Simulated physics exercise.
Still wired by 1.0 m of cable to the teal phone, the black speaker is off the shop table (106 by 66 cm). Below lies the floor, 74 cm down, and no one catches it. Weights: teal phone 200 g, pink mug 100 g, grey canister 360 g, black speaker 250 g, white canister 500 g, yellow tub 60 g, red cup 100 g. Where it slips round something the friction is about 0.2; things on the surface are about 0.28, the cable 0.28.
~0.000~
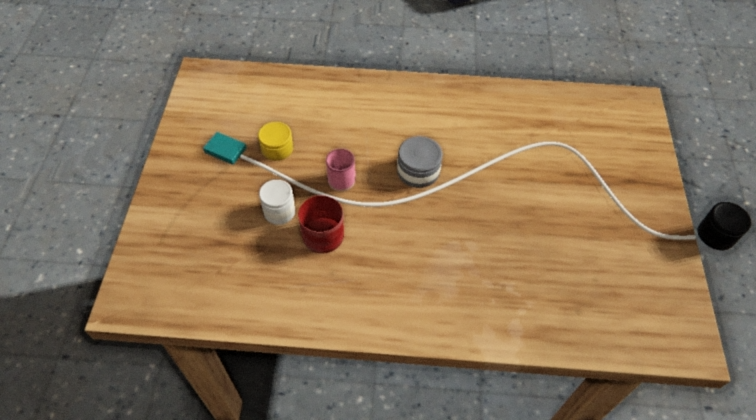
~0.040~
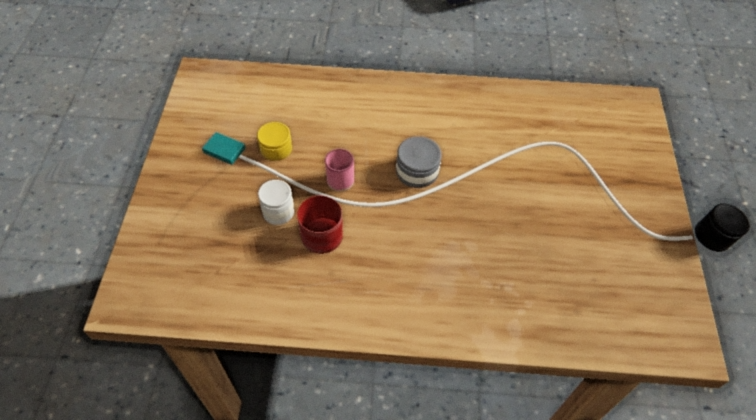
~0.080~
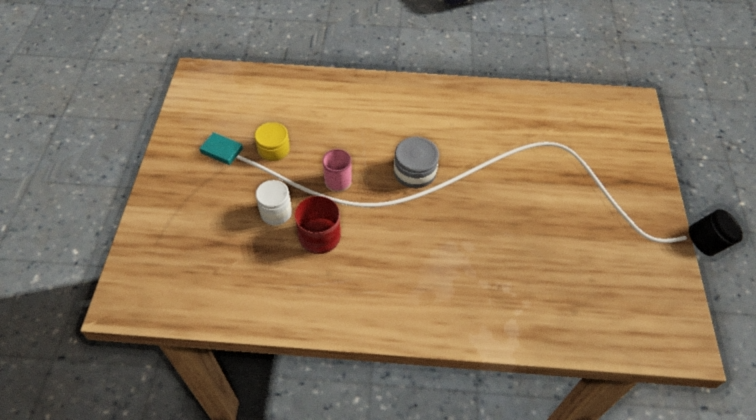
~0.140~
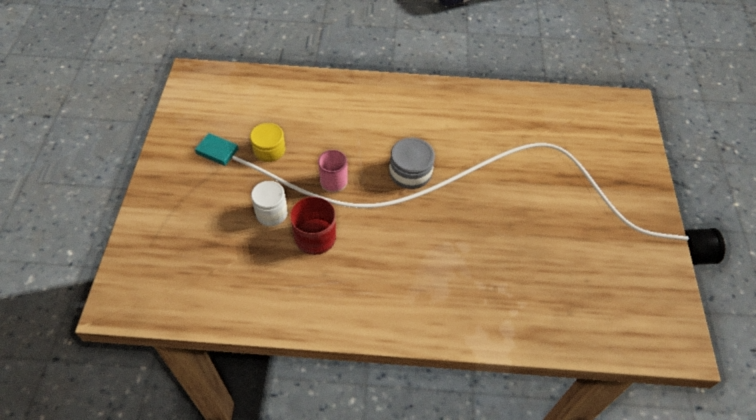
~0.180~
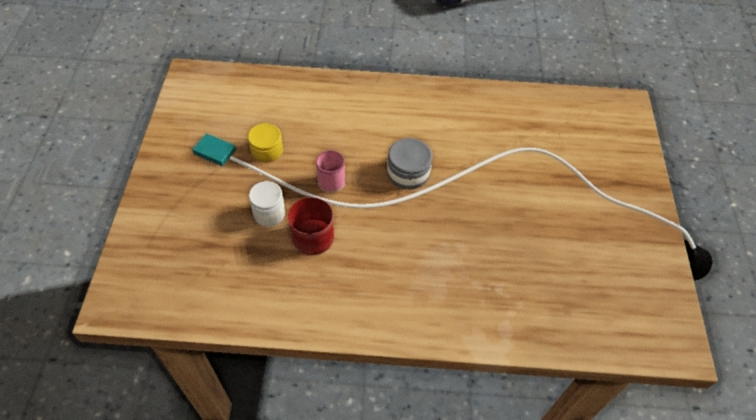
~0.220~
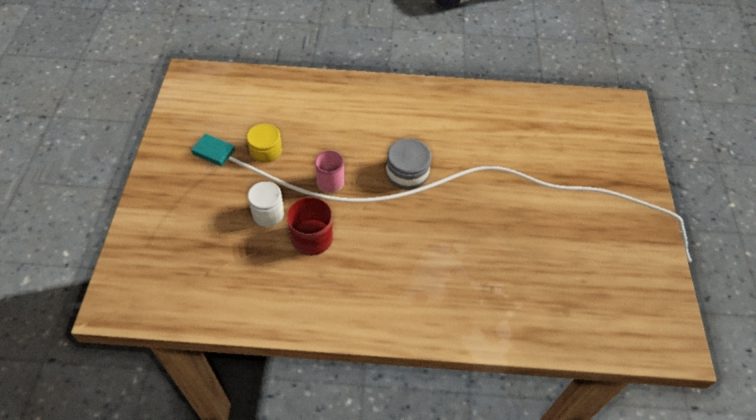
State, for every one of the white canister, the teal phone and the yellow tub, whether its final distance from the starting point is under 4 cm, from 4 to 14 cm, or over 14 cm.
As I see it, the white canister probably ends up right by its start, the teal phone probably ends up really far off, the yellow tub probably ends up somewhere in between.
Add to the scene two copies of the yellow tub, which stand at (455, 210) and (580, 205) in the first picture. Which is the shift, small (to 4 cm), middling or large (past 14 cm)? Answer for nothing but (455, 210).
Big.
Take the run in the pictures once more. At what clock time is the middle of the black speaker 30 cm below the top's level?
That comes at 0.46 seconds.
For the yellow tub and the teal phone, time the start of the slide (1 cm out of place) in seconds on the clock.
Times: Yellow tub = 0.34 s, teal phone = 0.28 s.
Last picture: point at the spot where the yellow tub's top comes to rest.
Somewhere around (312, 132) is where it ends up.
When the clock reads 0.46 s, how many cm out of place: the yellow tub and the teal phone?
At that time the yellow tub has gone 8 cm and the teal phone 15 cm.
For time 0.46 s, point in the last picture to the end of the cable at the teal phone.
Roughly at pixel (308, 181).
By 0.5 s, the cable's tail end at (308, 181); teal phone 17 cm off its start, yellow tub 8 cm off its start, black speaker over the edge.
By 0.7 s, the cable's tail end at (436, 217); teal phone 42 cm off its start, yellow tub 10 cm off its start, black speaker over the edge.
By 1.0 s, the cable's tail end at (560, 218); teal phone 65 cm off its start at (542, 217), yellow tub 10 cm off its start at (312, 132), black speaker over the edge.
By 1.2 s, the cable's tail end at (611, 218); teal phone 75 cm off its start, yellow tub 10 cm off its start, black speaker over the edge.
By 2.4 s, the cable's tail end at (614, 218); teal phone 76 cm off its start at (599, 220), yellow tub 10 cm off its start at (312, 132), white canister 0 cm off its start at (264, 194), black speaker over the edge.
